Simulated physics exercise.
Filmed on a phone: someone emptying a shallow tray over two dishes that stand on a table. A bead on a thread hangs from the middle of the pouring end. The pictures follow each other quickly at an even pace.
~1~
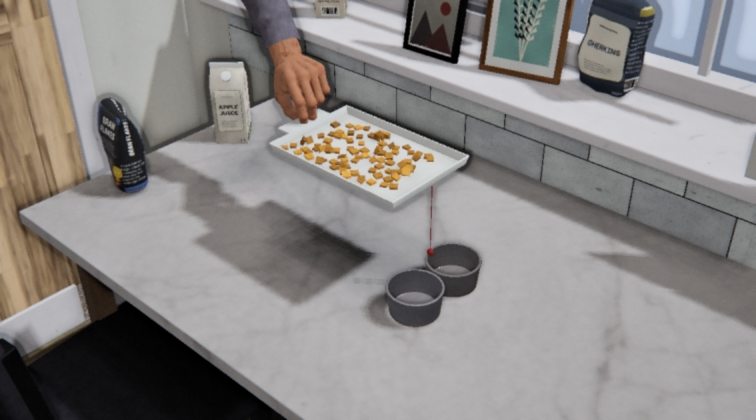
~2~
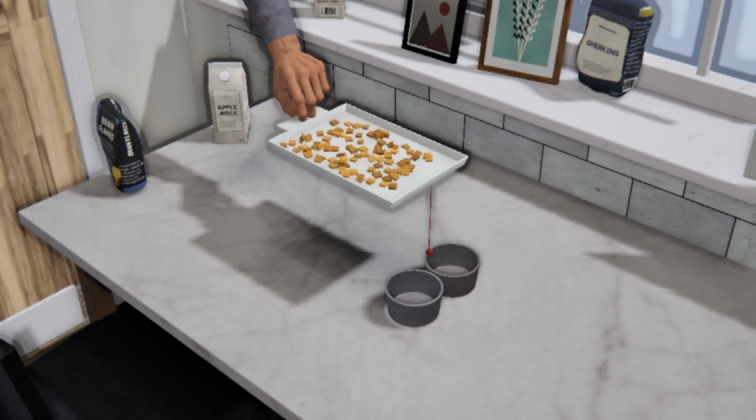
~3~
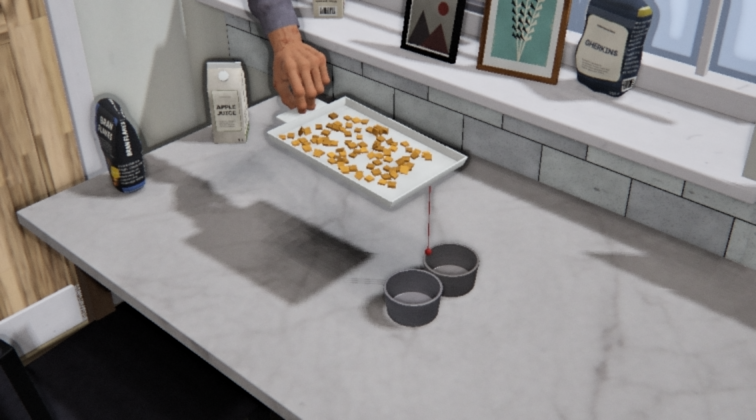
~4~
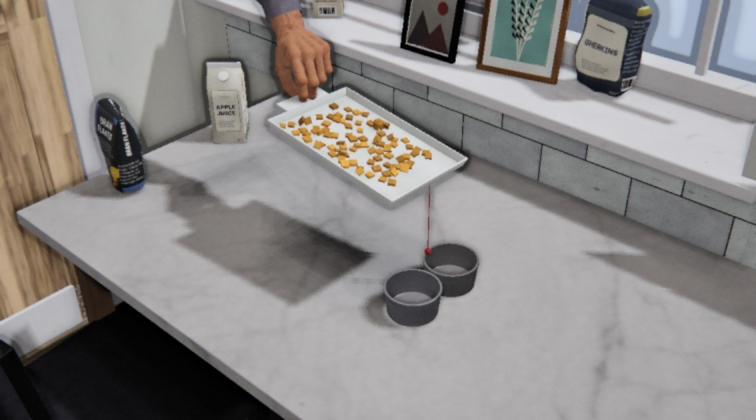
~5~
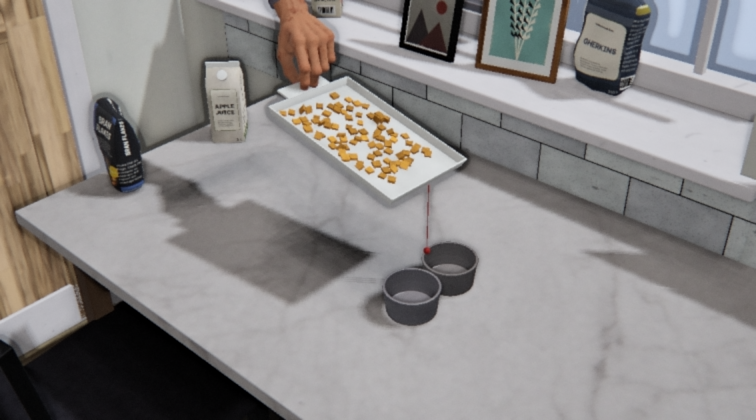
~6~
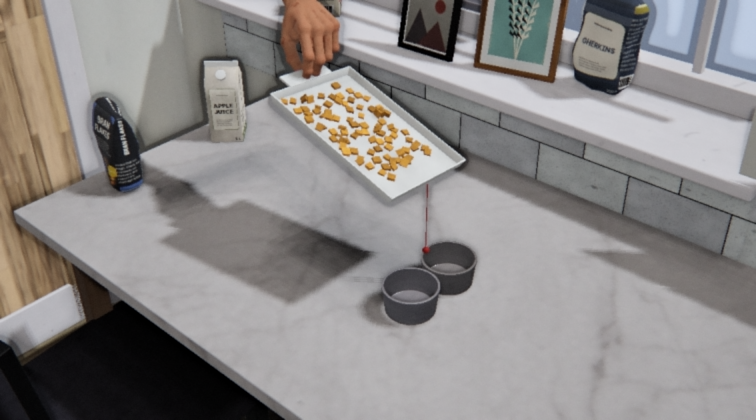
On a marble kitchen counter, a hand holds a shallow white tray of small golden-brown pieces above two dark round dishes, a red bead hanging from its front end. The tray starts level, then gradually tilts, its right corner lowest, while the pieces stay scattered across it.
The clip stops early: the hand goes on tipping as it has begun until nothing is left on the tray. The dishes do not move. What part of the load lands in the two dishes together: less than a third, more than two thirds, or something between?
Caught overall: Between a third and two thirds.
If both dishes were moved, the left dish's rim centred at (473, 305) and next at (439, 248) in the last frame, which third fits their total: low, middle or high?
One: Under a third. Two: The middle third.
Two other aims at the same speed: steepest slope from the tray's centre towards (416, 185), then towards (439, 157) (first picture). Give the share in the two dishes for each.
The first gives 80 %, the second 20 %.
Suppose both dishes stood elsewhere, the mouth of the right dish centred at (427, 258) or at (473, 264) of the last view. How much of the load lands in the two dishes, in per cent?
In turn 20 and 40 in a hundred.
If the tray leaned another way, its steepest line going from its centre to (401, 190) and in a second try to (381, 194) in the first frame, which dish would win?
One: The left-hand dish. Two: The left dish.
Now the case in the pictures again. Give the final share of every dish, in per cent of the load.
For the left dish some 10 %, for the right dish some 40 %.
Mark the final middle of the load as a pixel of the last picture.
Near (459, 275).
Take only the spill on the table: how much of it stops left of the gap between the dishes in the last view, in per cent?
It comes to 10 per cent or so.
Just after the last frame, tray tipped steeply; almost all on the tray; about a tenth in the air.
A moment on, tray tipped past a quarter turn; about a tenth on the tray; just a few in the left dish; roughly a quarter in the right dish; roughly a third outside both; roughly a quarter in the air.
Further on, tray tipped past a quarter turn; about a tenth in the left dish; roughly a third in the right dish; roughly half outside both.
When it is over, tray tipped past a quarter turn; about a tenth in the left dish; roughly a third in the right dish; roughly half outside both.
